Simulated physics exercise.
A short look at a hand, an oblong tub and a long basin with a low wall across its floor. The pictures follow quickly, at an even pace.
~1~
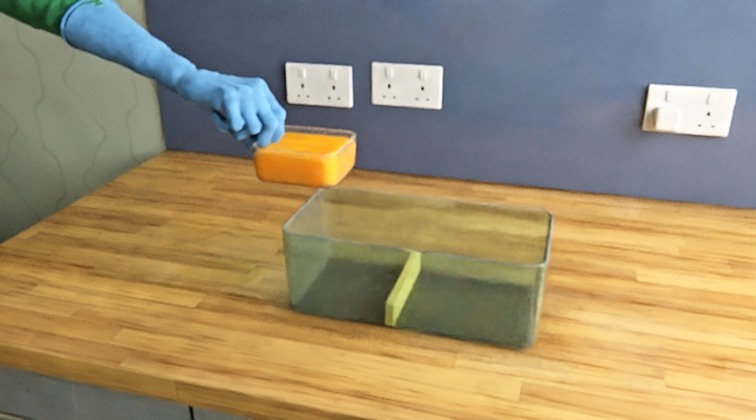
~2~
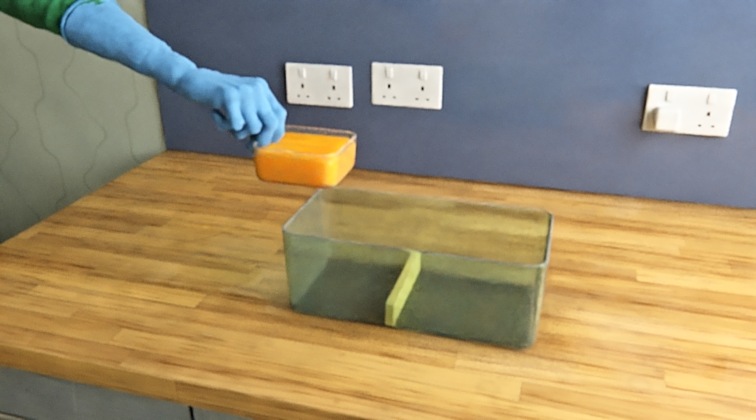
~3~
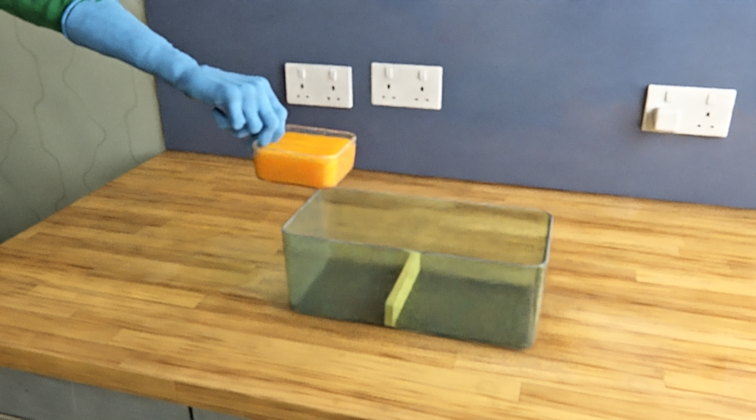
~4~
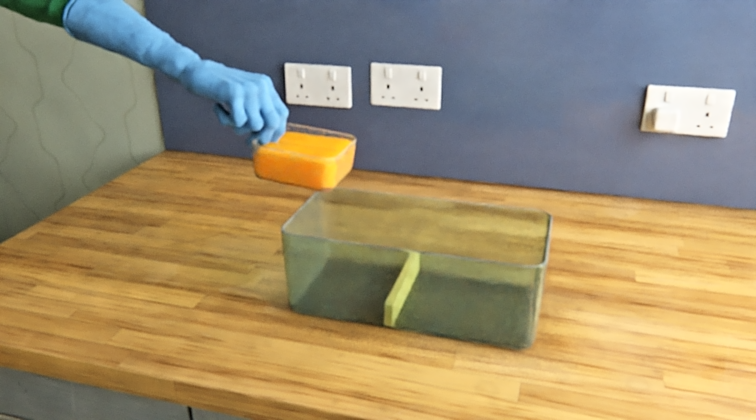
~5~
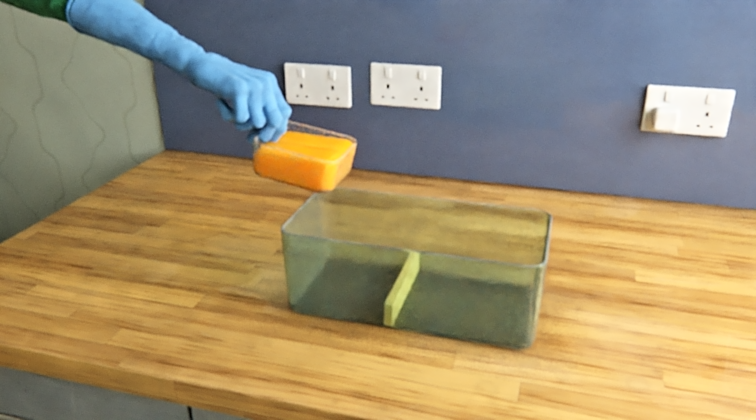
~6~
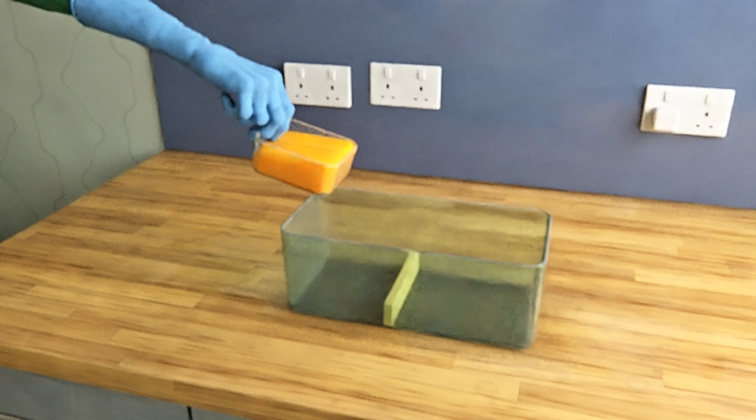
A blue-gloved hand held a small clear tub of orange juice above a long glass basin with a low wall across its floor, then gradually tilted the tub down to the right.
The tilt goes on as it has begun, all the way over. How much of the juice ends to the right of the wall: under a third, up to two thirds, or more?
The share right of the wall is not even a third.
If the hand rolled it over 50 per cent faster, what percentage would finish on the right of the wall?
Some 10 per cent.
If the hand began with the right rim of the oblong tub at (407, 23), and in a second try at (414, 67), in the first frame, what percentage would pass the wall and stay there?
Roughly 85 per cent, and 90 per cent.
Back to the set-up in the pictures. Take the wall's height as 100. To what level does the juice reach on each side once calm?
Left about 50, right about 0.
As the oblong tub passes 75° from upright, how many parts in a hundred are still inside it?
It comes to 25 per cent or so.
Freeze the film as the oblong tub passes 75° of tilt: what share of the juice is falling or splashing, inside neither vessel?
About 30 per cent.
A moment on, the oblong tub is tipped on its side and 24 per cent is still to pour, 46 is left of the wall and 1 right of it.
Next, the oblong tub is tipped right over and 3 per cent is still to pour, 91 is left of the wall and 4 right of it.
Then the oblong tub is tipped right over and 0 per cent is still to pour, 94 is left of the wall and 6 right of it.
Later the oblong tub is tipped right over and 0 per cent is still to pour, 94 is left of the wall and 6 right of it.
At rest 94 per cent lies left of the wall, 6 right of it and 0 outside.
